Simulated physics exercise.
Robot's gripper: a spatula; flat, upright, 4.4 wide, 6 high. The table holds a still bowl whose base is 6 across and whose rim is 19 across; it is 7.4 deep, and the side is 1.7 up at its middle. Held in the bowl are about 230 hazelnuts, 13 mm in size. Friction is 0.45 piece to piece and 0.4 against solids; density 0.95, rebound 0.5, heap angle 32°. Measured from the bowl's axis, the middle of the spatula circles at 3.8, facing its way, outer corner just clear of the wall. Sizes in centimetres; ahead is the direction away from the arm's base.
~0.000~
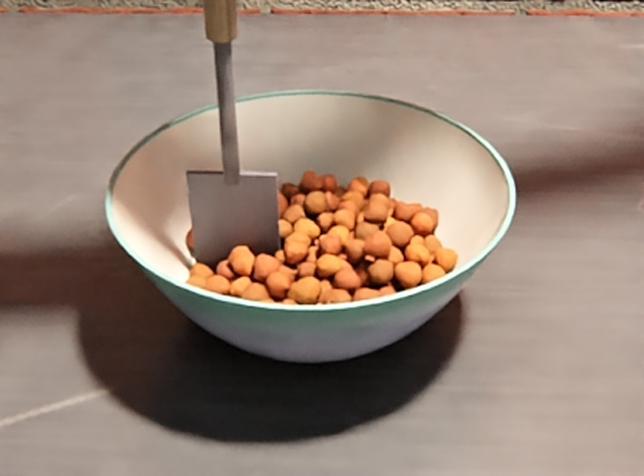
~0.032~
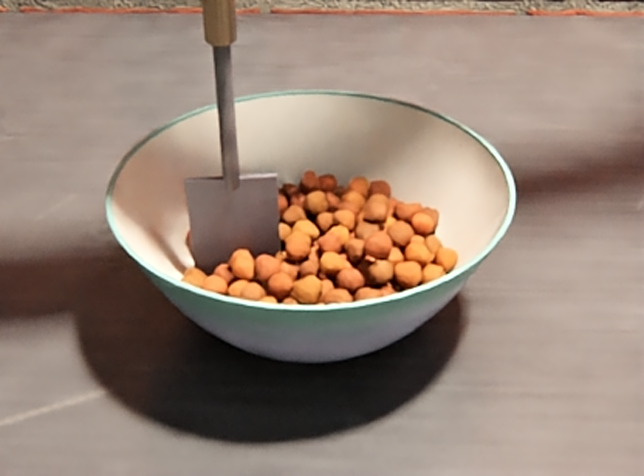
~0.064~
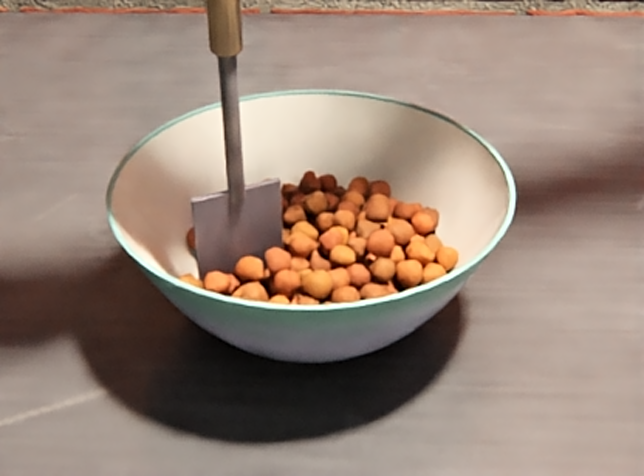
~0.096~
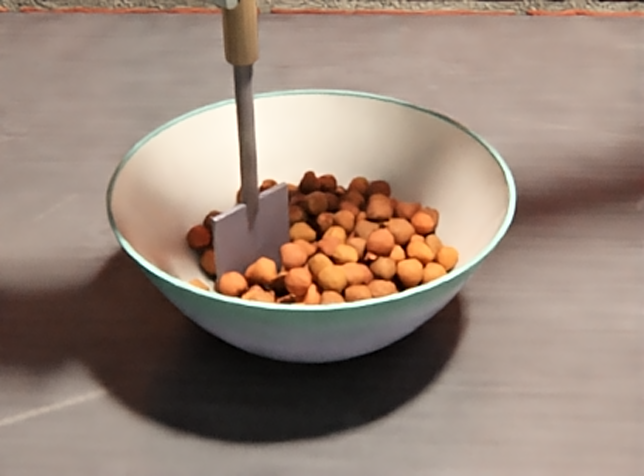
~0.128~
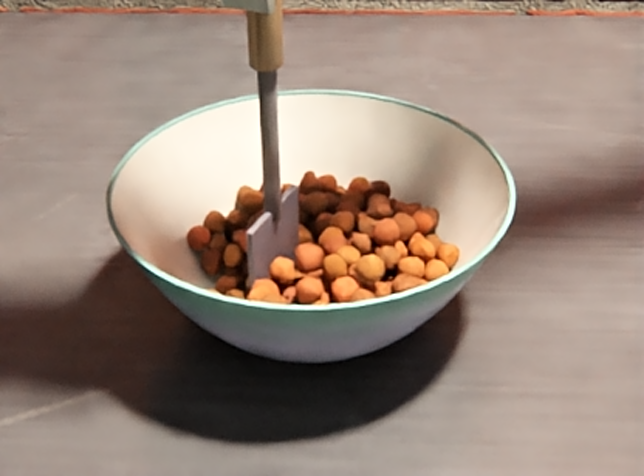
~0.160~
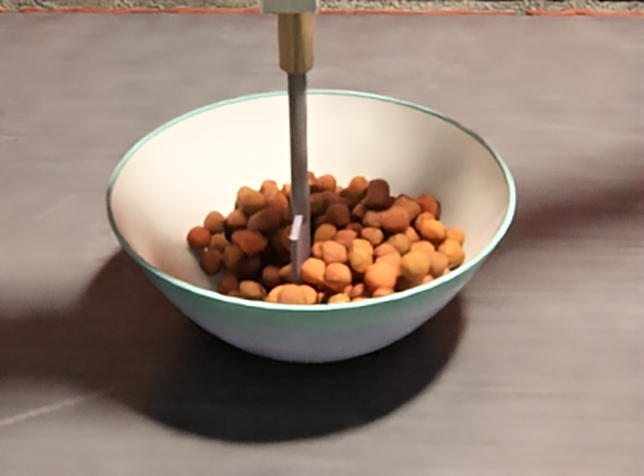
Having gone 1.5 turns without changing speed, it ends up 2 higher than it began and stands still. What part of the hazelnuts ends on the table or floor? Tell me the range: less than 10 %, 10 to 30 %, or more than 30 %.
It falls in the range less than 10 %.
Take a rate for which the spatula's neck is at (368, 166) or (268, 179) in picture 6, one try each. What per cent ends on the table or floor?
Near 20 in a hundred for the first and near 0 in a hundred for the second.
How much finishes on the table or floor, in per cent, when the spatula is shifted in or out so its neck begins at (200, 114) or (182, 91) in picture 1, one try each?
5 and 0 per cent.
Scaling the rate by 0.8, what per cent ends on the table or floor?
It would come to around 0 percent.
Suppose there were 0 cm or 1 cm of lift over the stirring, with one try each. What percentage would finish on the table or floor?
Estimates: 5 % and 5 %.
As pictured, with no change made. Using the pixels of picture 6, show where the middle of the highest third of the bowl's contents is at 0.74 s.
Estimated centre: (285, 289).
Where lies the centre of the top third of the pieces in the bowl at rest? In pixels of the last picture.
Centre of top third: Approx. (309, 242).
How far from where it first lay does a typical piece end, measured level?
Something like 7 centimetres, give or take.
After 0.45 s, 263° round, highest piece 9 above the table; 228 in the bowl, 1 on the table or floor, 2 in flight or on the tool.
After 0.74 s, 79° round, highest piece 7 above the table; 224 in the bowl, 7 on the table or floor.
After 1.08 s, 180° round, highest piece 6 above the table; 224 in the bowl, 7 on the table or floor.
After 1.78 s, 180° round, highest piece 6 above the table; 224 in the bowl, 7 on the table or floor.
In the end, 224 in the bowl, 7 on the table or floor. That is 3 % on the table or floor.
